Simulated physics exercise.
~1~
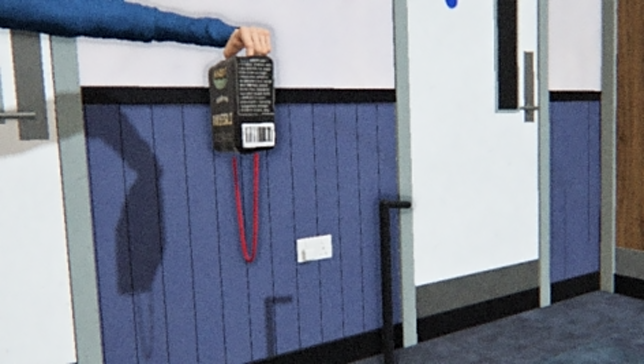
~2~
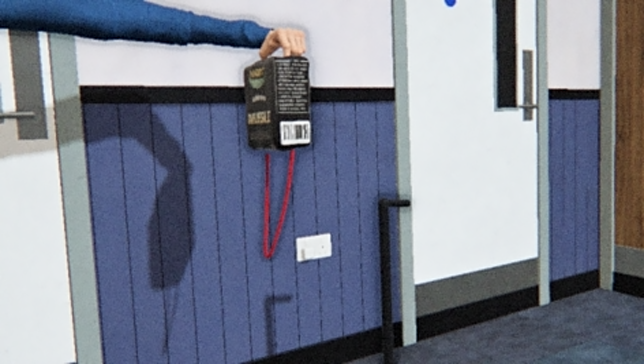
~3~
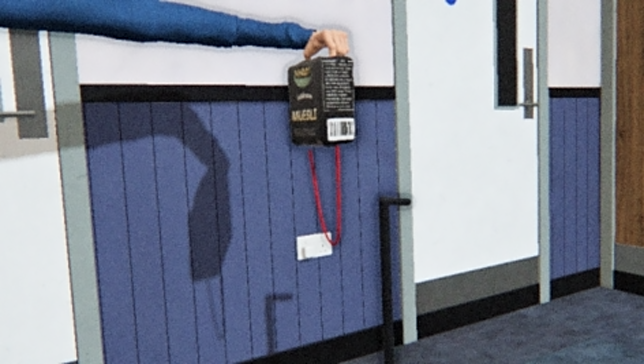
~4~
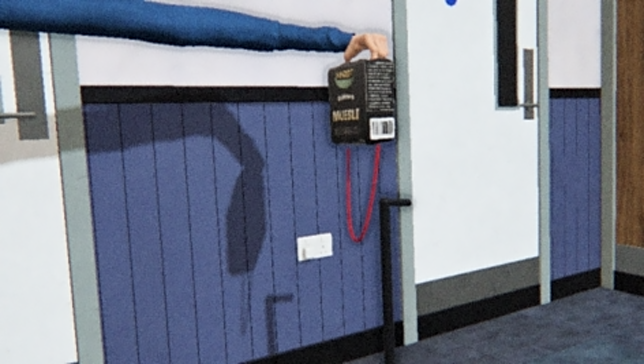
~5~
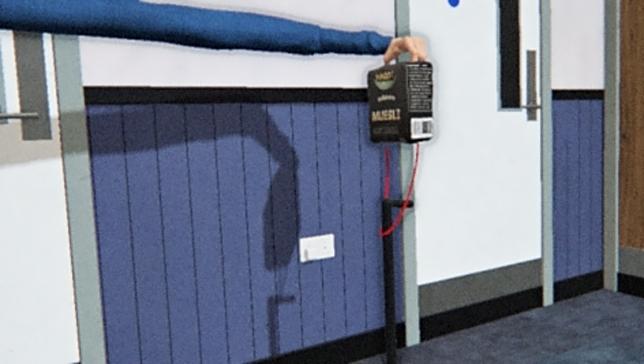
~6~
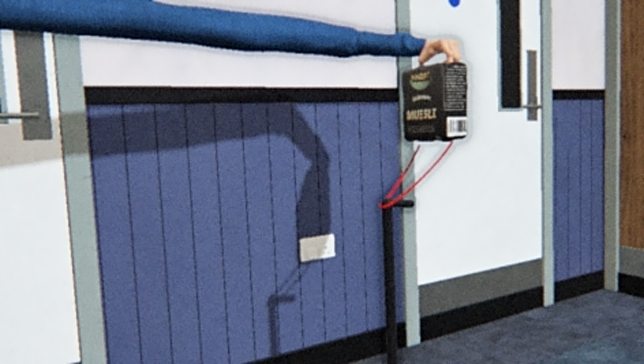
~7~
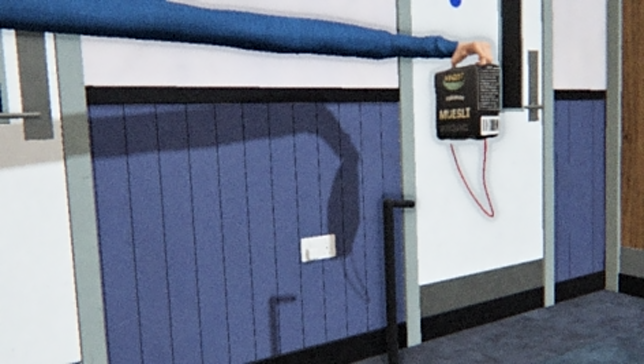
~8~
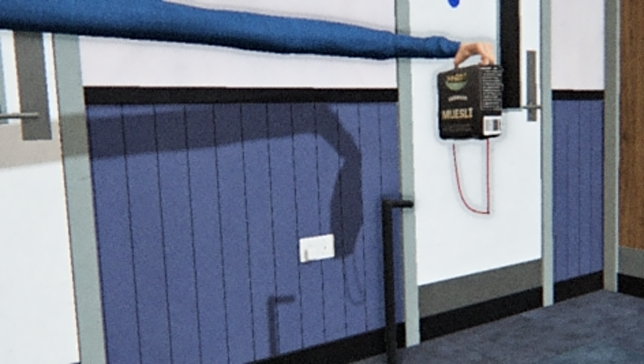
A hand carries a black sack rightward past a short post, its red loop swinging clear.
